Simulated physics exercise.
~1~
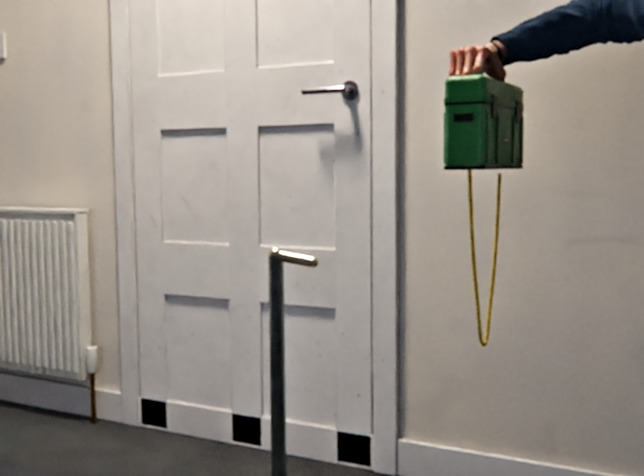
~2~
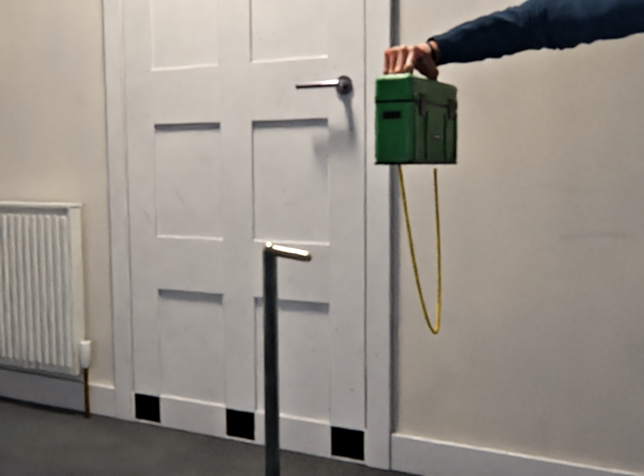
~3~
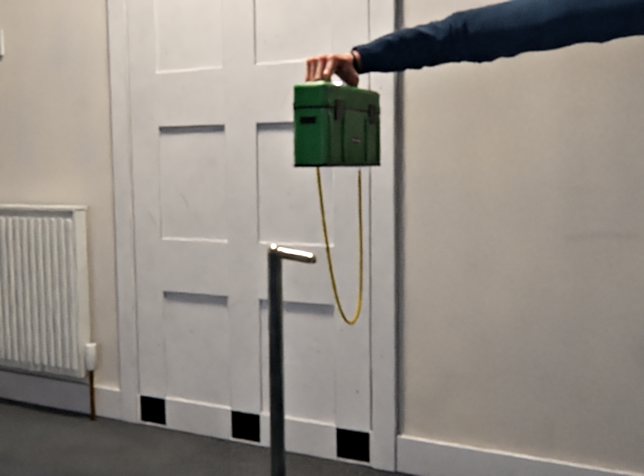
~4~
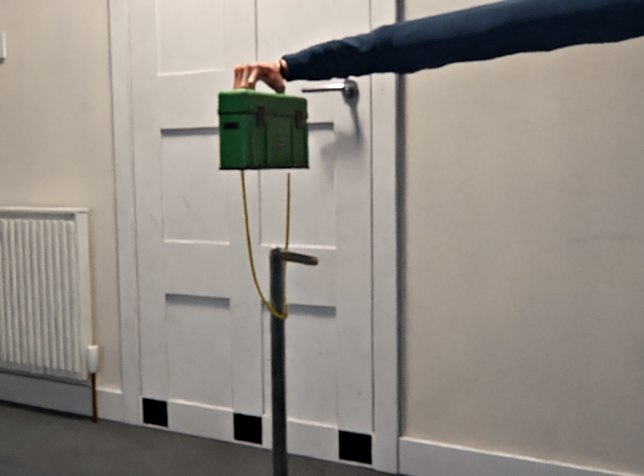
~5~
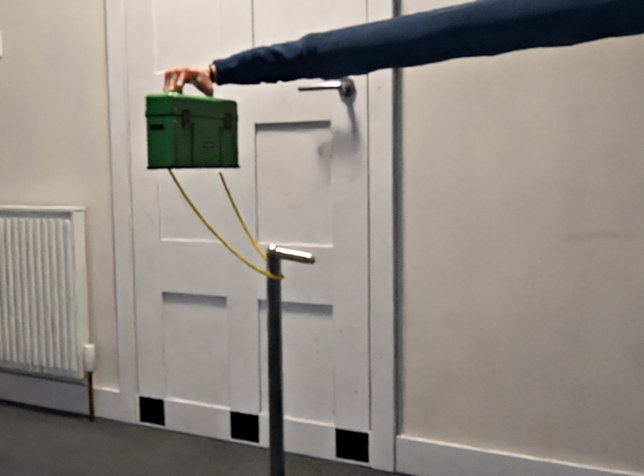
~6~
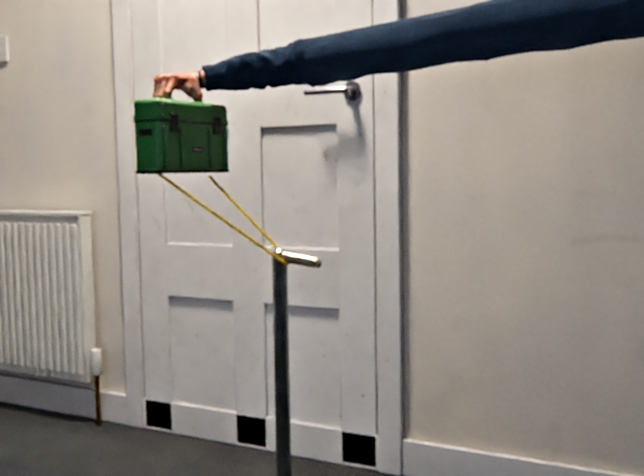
A green case with a yellow loop hanging beneath it was carried left by an outstretched arm, past a door and over a hooked post, until the loop caught on the post and pulled tight, and the hand stopped with the case still upright.
